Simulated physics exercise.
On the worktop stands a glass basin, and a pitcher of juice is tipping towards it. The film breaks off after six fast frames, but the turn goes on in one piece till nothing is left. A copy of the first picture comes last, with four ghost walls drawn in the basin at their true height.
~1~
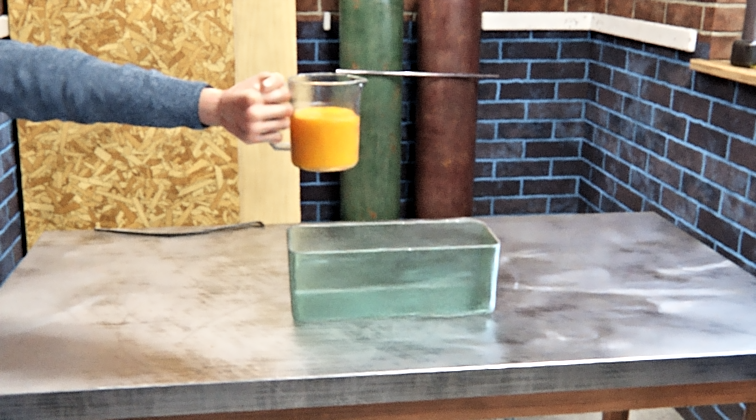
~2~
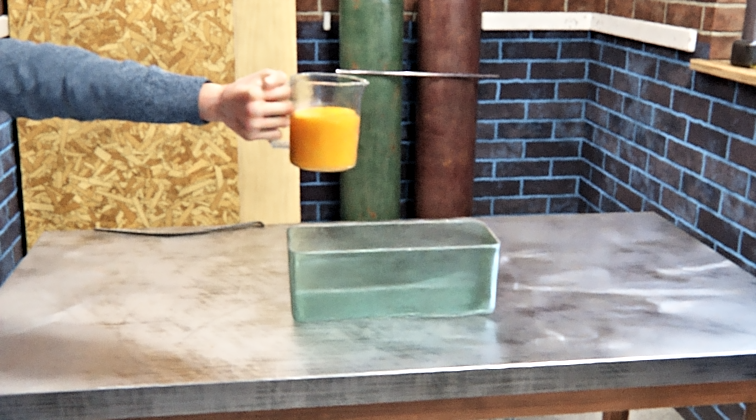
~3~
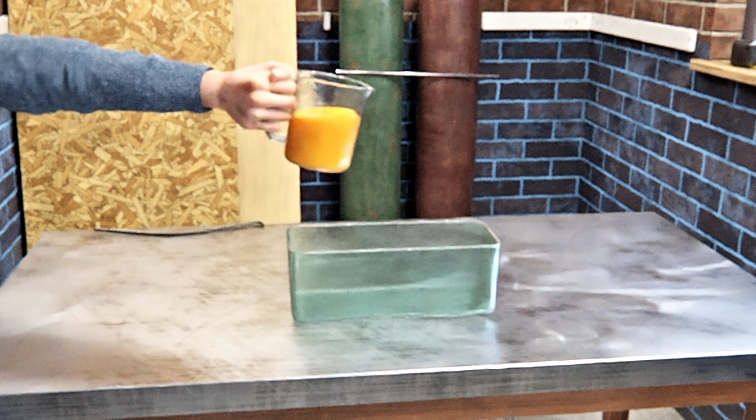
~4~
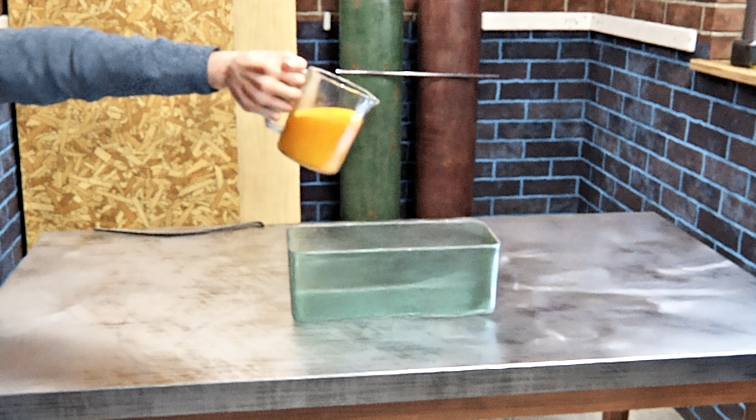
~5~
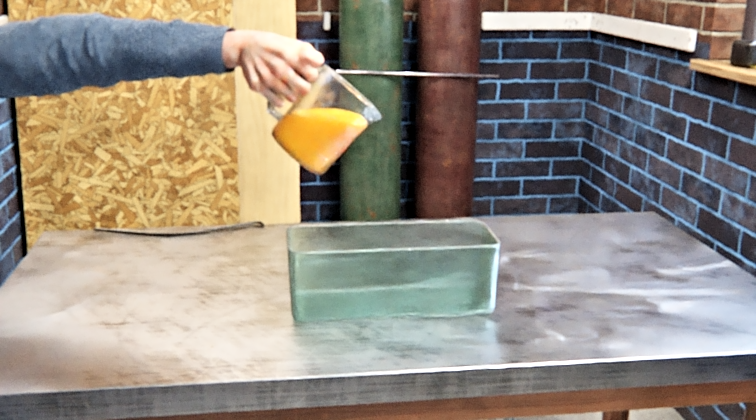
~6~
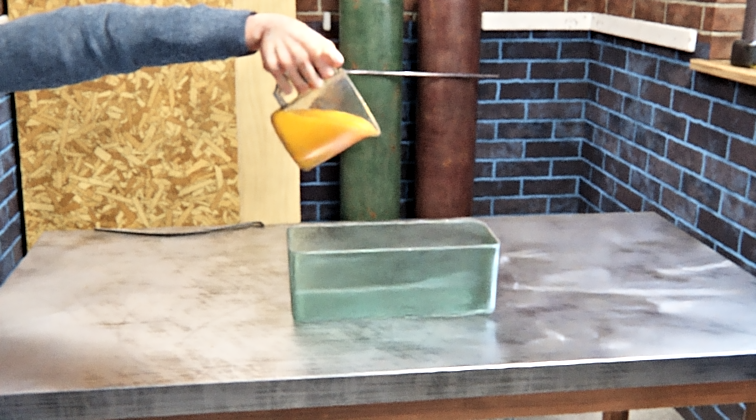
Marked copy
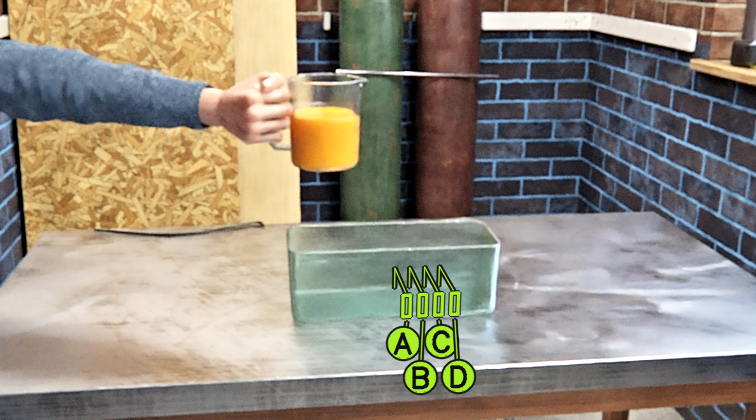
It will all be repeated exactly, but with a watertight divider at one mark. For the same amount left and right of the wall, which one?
Position B.
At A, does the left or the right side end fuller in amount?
More ends on the right.
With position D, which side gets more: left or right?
More ends on the left.
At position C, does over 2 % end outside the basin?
Yes.
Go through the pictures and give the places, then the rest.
Upright, lip at (366, 80); basin from (292, 321) to (494, 312); nothing has left yet.
Tipped about 3°, lip at (368, 82); nothing has left yet.
Tipped about 11°, lip at (373, 89); nothing has left yet.
Tipped about 25°, lip at (379, 101); nothing has left yet.
Tipped about 41°, lip at (382, 117); nothing has left yet.
Tipped about 59°, lip at (380, 134); nothing has left yet.
On the marked copy, A at (406, 322); B at (422, 321); C at (438, 320); D at (454, 319).
With A, about 11 % ends left of the wall and 84 % right of it; 5 % is lost outside.
With B, about 48 % ends left of the wall and 50 % right of it.
With C, about 81 % ends left of the wall and 8 % right of it; 11 % is lost outside.
With D, about 85 % ends left of the wall and 7 % right of it; 8 % is lost outside.
